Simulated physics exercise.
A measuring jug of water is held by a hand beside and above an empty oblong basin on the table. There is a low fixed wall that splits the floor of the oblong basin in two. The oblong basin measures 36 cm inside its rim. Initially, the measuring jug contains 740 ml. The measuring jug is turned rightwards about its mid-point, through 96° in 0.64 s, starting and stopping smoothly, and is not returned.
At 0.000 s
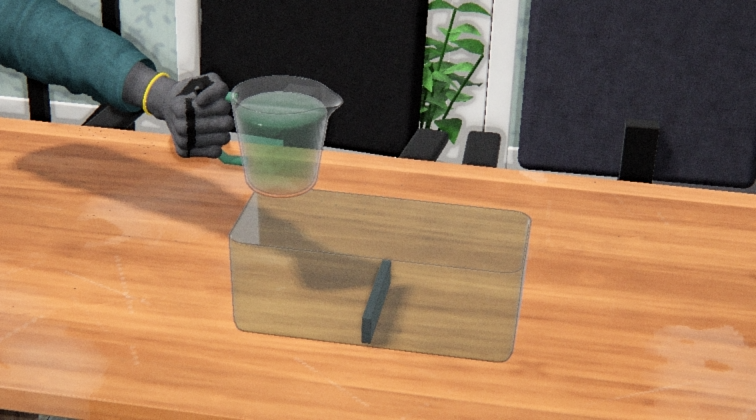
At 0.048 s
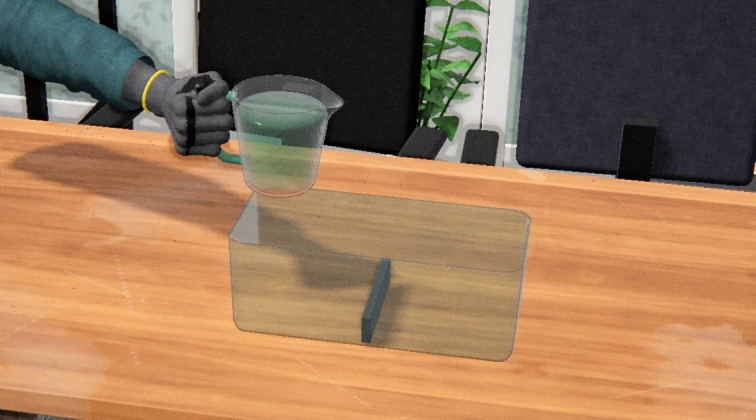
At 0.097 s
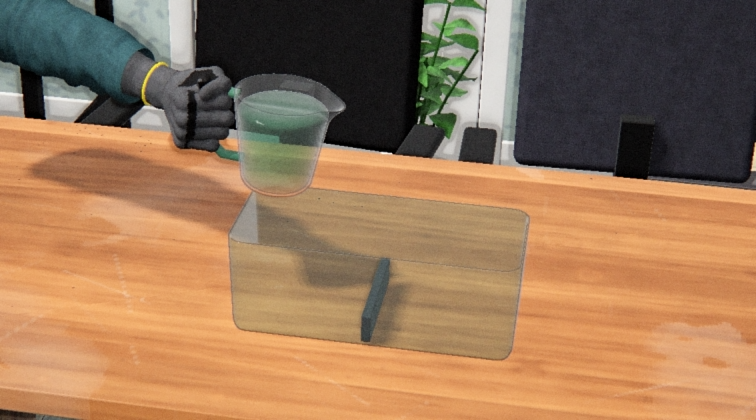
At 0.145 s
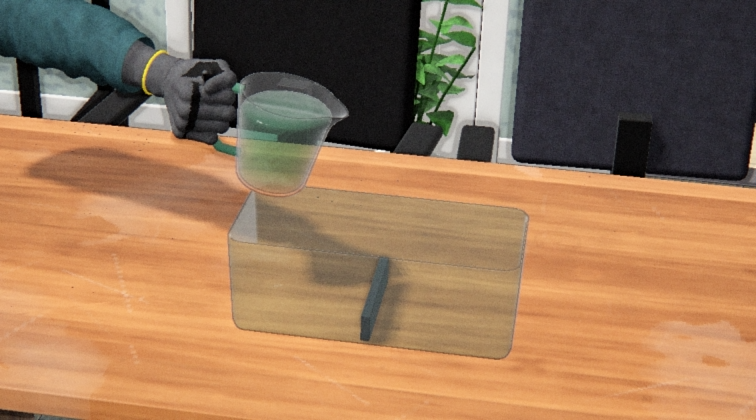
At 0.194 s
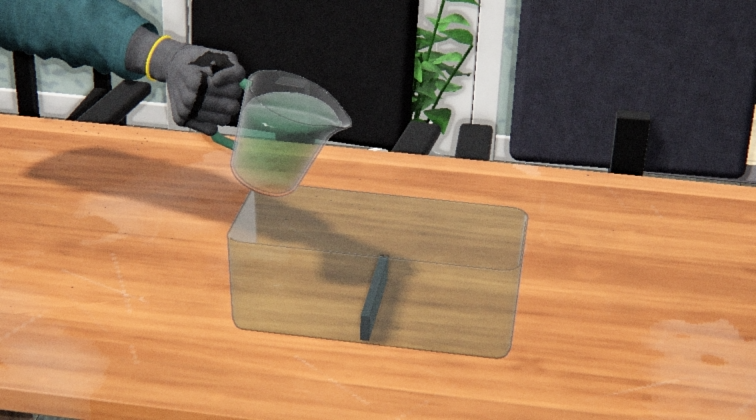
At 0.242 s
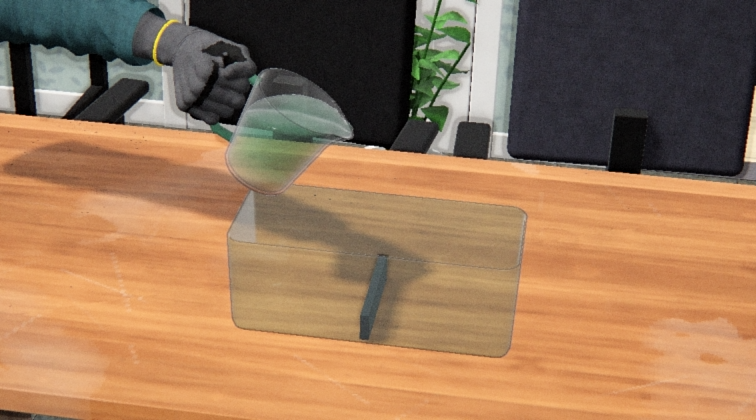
A clear measuring jug of greenish water, held by a gloved hand above a see-through oblong basin on a wooden table, stayed almost upright at first, then leaned steadily rightwards.
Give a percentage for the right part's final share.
My figure is 72 %.
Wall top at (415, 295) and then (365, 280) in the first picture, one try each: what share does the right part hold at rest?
First 10, then 90 per cent.
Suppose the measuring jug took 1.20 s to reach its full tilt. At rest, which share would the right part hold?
Roughly 75 %.
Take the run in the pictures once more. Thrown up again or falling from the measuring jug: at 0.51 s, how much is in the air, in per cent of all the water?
Around 20 in a hundred.
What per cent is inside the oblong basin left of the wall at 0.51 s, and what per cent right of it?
3 left and 22 right, roughly.
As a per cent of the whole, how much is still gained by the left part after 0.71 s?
Difference: Approx. 8 %.
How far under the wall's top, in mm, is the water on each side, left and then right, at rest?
Left side: Around 30 mm. Right side: Around 18 mm.
Then, 0.51 s in, the tilt is 87° and 55 per cent is still to pour, 3 is left of the wall and 22 right of it.
Then, 0.71 s in, the tilt is 96° and 16 per cent is still to pour, 20 is left of the wall and 55 right of it.
Then, 0.92 s in, the tilt is 96° and 3 per cent is still to pour, 23 is left of the wall and 72 right of it.
Then, 1.14 s in, the tilt is 96° and 0 per cent is still to pour, 27 is left of the wall and 72 right of it.
Finally, 28 per cent lies left of the wall, 72 right of it and 1 outside.
